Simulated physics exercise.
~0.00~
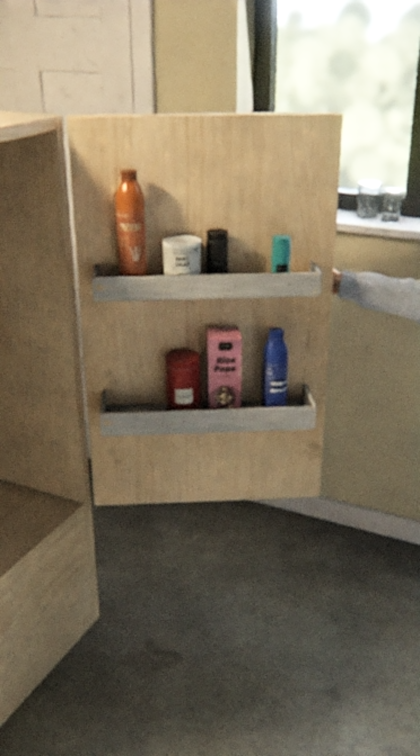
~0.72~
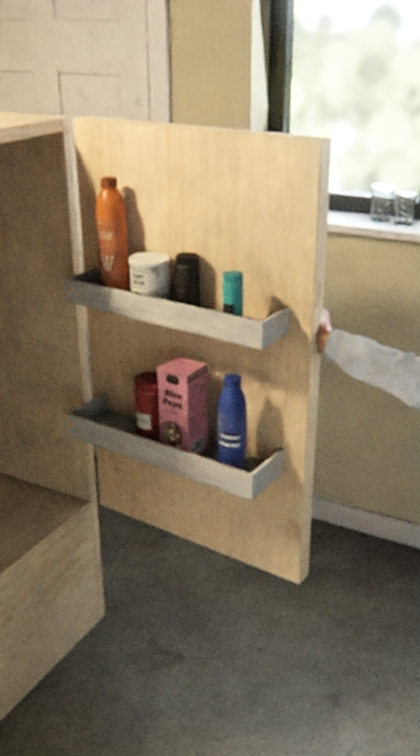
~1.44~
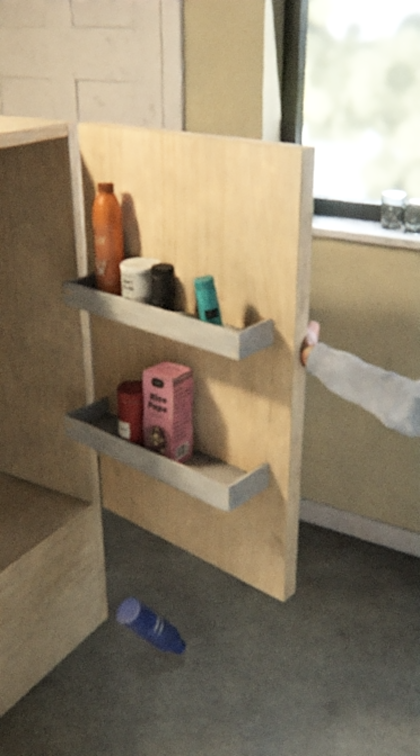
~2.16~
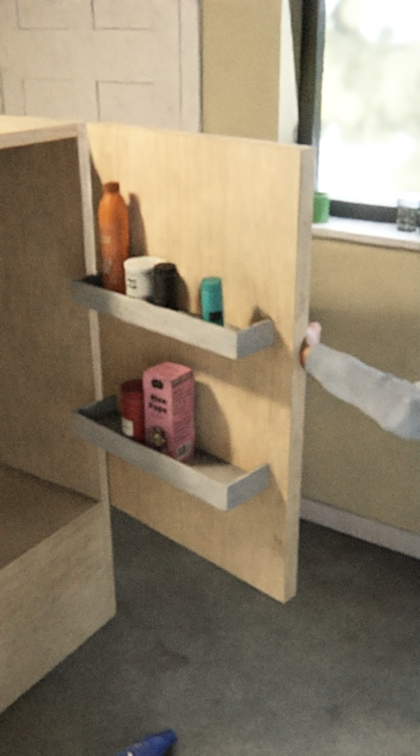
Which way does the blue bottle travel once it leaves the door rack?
The blue bottle moves down, falling from the lower rack to the floor.
